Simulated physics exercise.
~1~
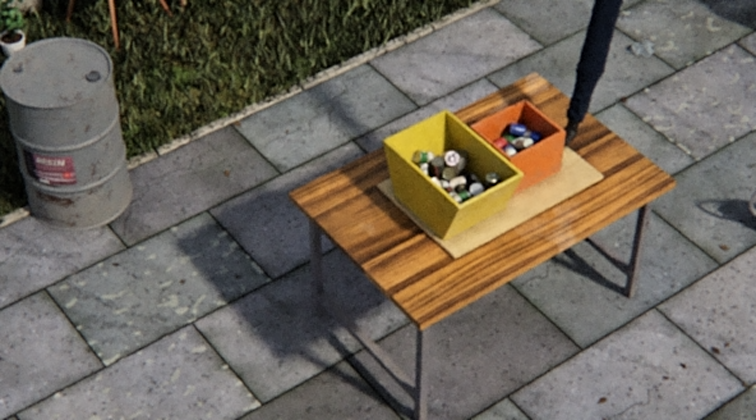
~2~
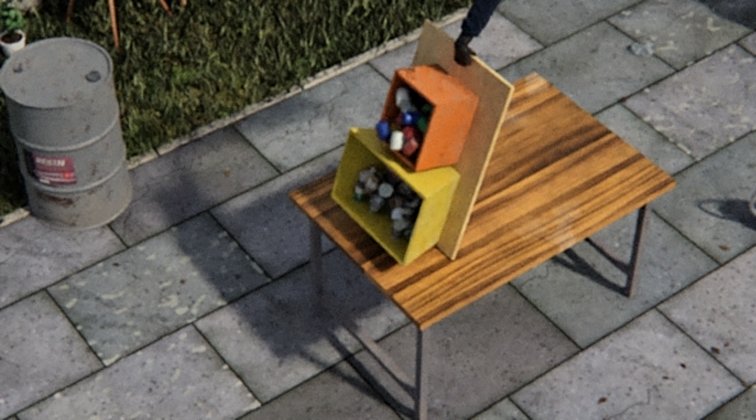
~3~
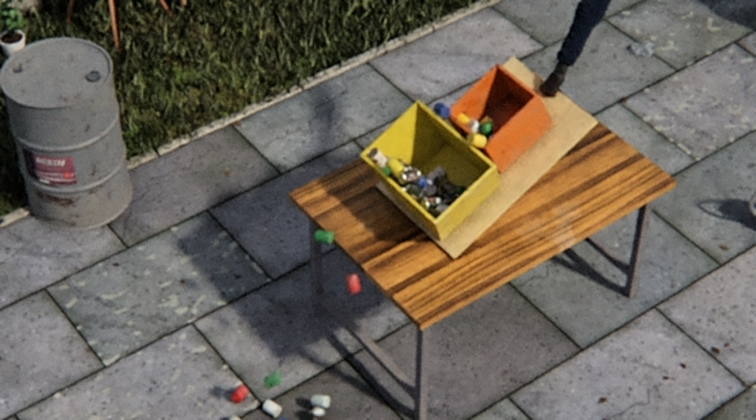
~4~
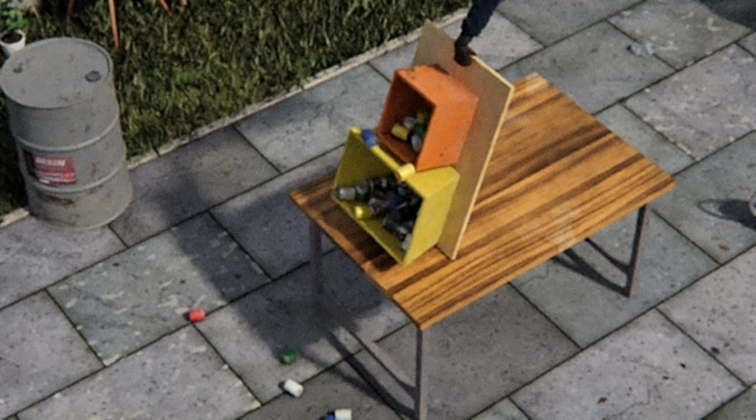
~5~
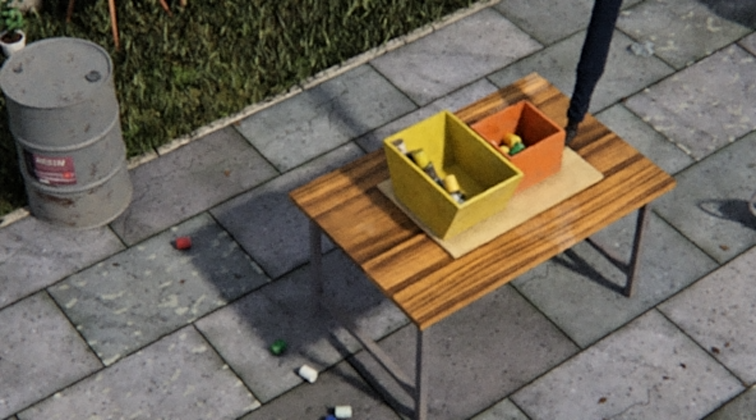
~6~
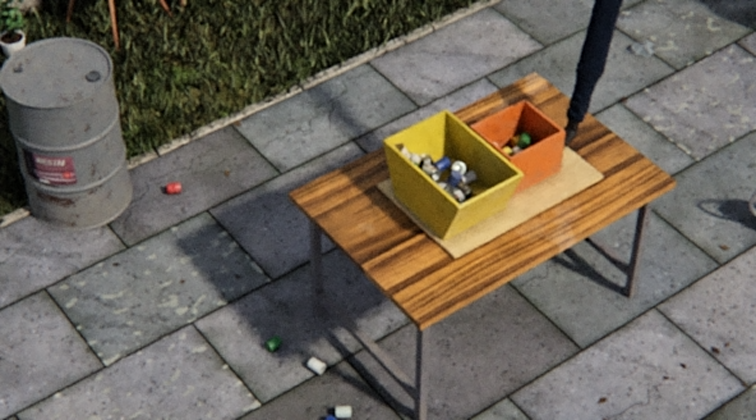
To begin with, a yellow crate and an orange crate, both holding small loose containers, sit on a plywood board on a wooden table beside a grey barrel. A dark-sleeved arm lifts the board's right side, tipping it steeply to the left with both crates fixed on. The board is then partly lowered as a few pieces tumble off the table onto the paving. The arm raises it steeply again, then lowers it flat. A red piece rolls towards the barrel, while most of the yellow crate's contents remain inside and the orange crate looks noticeably emptier.
